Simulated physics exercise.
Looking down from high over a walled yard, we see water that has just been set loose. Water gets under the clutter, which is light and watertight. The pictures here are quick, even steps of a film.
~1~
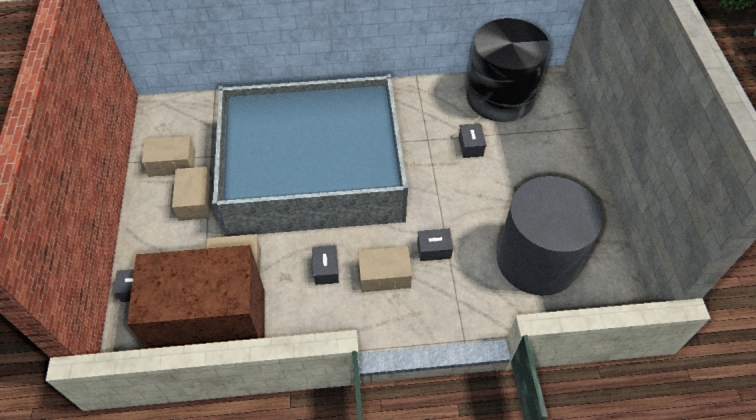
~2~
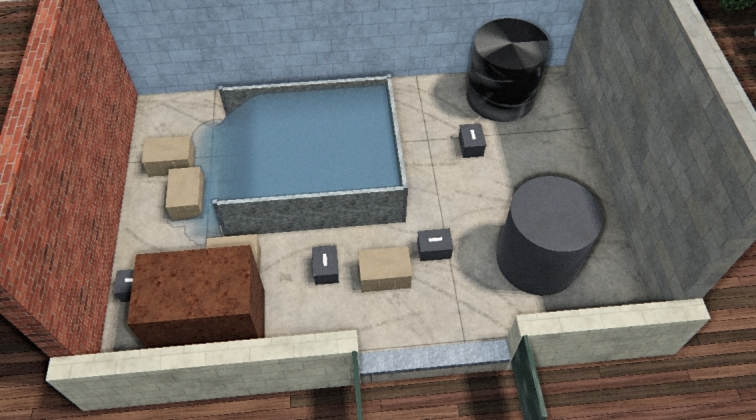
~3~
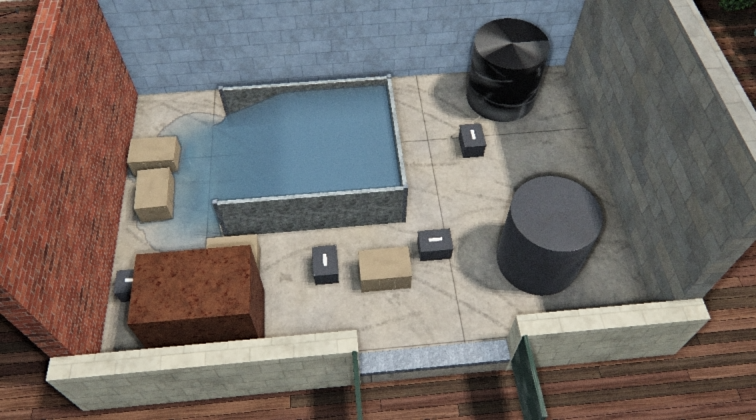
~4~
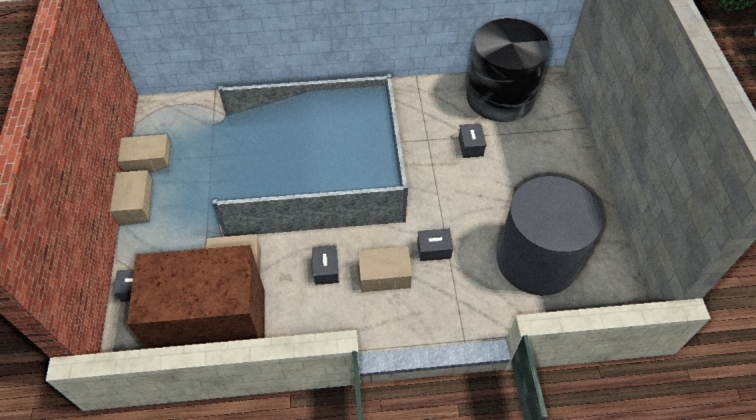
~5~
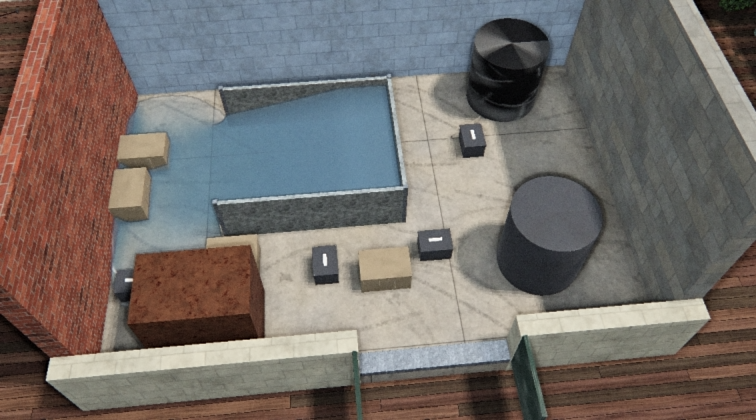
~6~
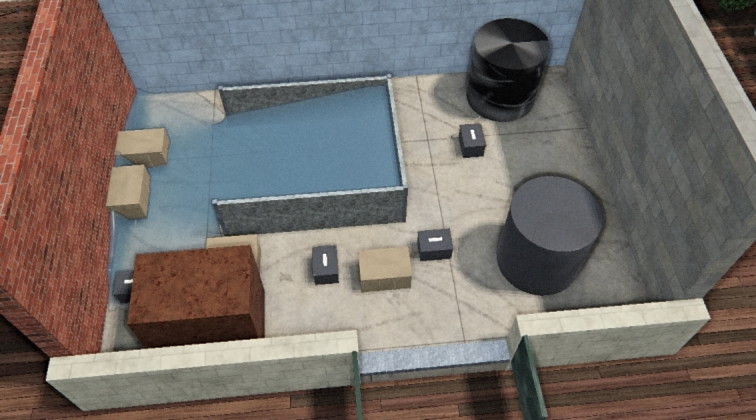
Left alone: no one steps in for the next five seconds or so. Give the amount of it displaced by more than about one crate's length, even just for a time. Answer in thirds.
Two thirds or more.
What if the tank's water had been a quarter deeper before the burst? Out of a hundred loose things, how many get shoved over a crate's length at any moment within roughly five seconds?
100 per cent or so.
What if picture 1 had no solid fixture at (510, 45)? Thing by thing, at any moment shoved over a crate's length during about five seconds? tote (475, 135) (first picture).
Watching the run, the result is this: Never got there.
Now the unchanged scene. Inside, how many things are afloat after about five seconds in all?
You get 9.
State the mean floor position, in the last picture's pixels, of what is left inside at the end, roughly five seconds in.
I'd put it roughly at (423, 238).
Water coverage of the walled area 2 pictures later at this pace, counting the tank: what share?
I'd estimate around 30 percent.
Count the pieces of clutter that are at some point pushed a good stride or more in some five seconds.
That makes 10.
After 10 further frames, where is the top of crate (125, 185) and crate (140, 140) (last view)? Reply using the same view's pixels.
I'd say about (111, 298) for the first and about (158, 76) for the second.
A moment on, 1 of 10 are well off their spots; 2 afloat.
Next, 3 of 10 are well off their spots; 3 afloat.
Later, 6 of 10 are well off their spots; 6 afloat.
In the end, 10 of 10 are well off their spots, and 10 have been at some point; 9 afloat.
